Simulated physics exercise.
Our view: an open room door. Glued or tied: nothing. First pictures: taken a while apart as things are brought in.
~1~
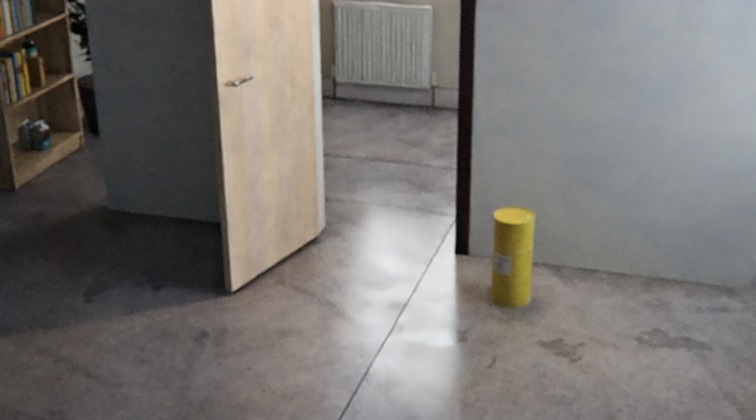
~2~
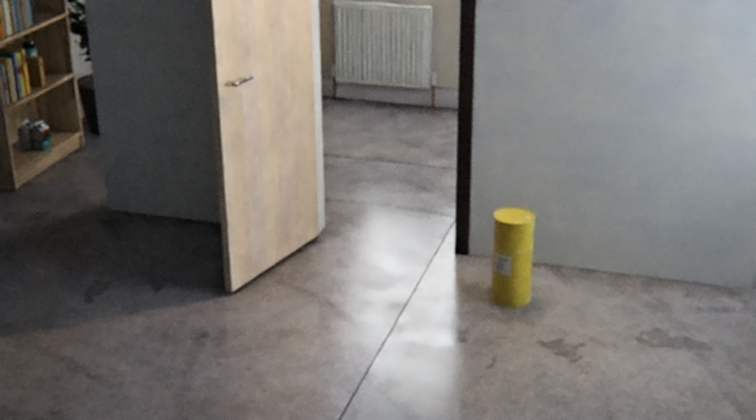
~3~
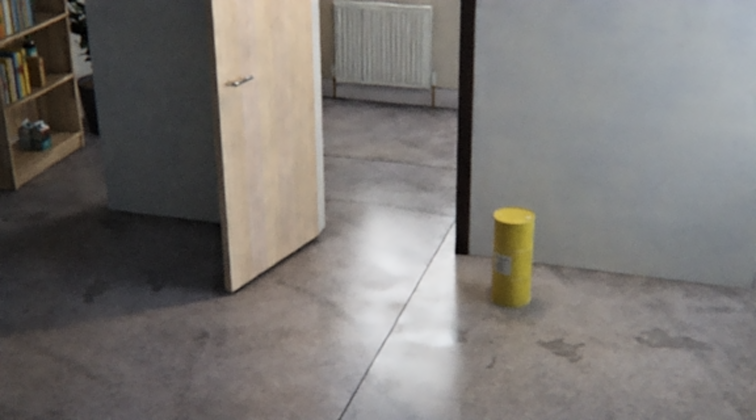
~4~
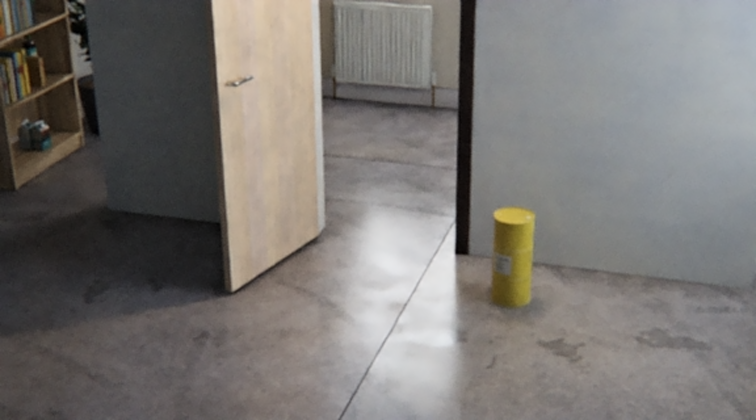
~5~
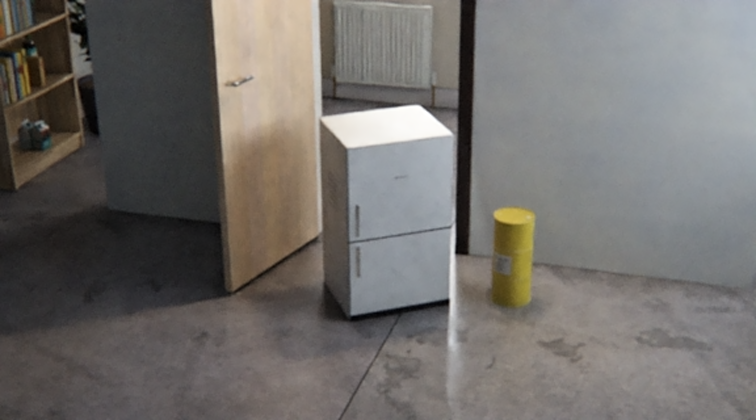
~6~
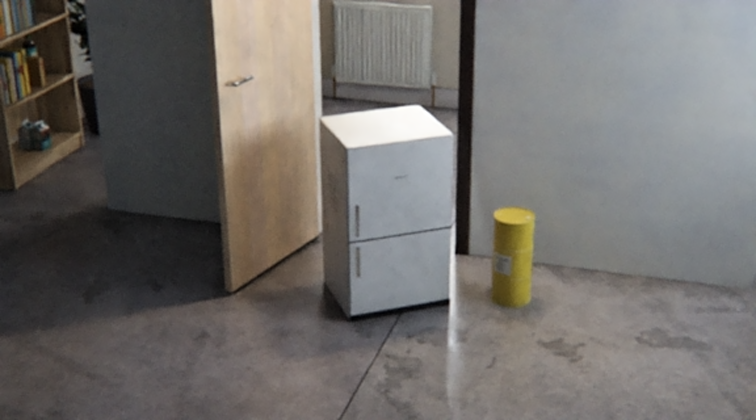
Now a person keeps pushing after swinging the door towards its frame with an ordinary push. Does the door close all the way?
My prediction is that the door will be halted.
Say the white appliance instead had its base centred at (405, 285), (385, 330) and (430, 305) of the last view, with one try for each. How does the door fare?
Case 1: Door stays partly open. Case 2: Door ends up flush. Case 3: Door stays partly open.
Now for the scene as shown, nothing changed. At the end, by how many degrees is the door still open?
Roughly 65 degrees open.
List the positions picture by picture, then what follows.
Door wide open and still; yellow canister (513, 257), in the first picture.
Door wide open and still; yellow canister (513, 257), in the second picture.
Door wide open and still; yellow canister (513, 257), in the third picture.
Door wide open and still; yellow canister (513, 257), in the fourth picture.
Door wide open and still; yellow canister (513, 257), in the fifth picture.
Door wide open and still; white appliance (385, 212); yellow canister (513, 257), in the sixth picture.
Then, 0.50 s after the last picture, door 87° open.
Then, 0.70 s after the last picture, door 73° open.
At rest, door 67° open; both in place. Seen from the same camera at the end, white appliance near (388, 212).
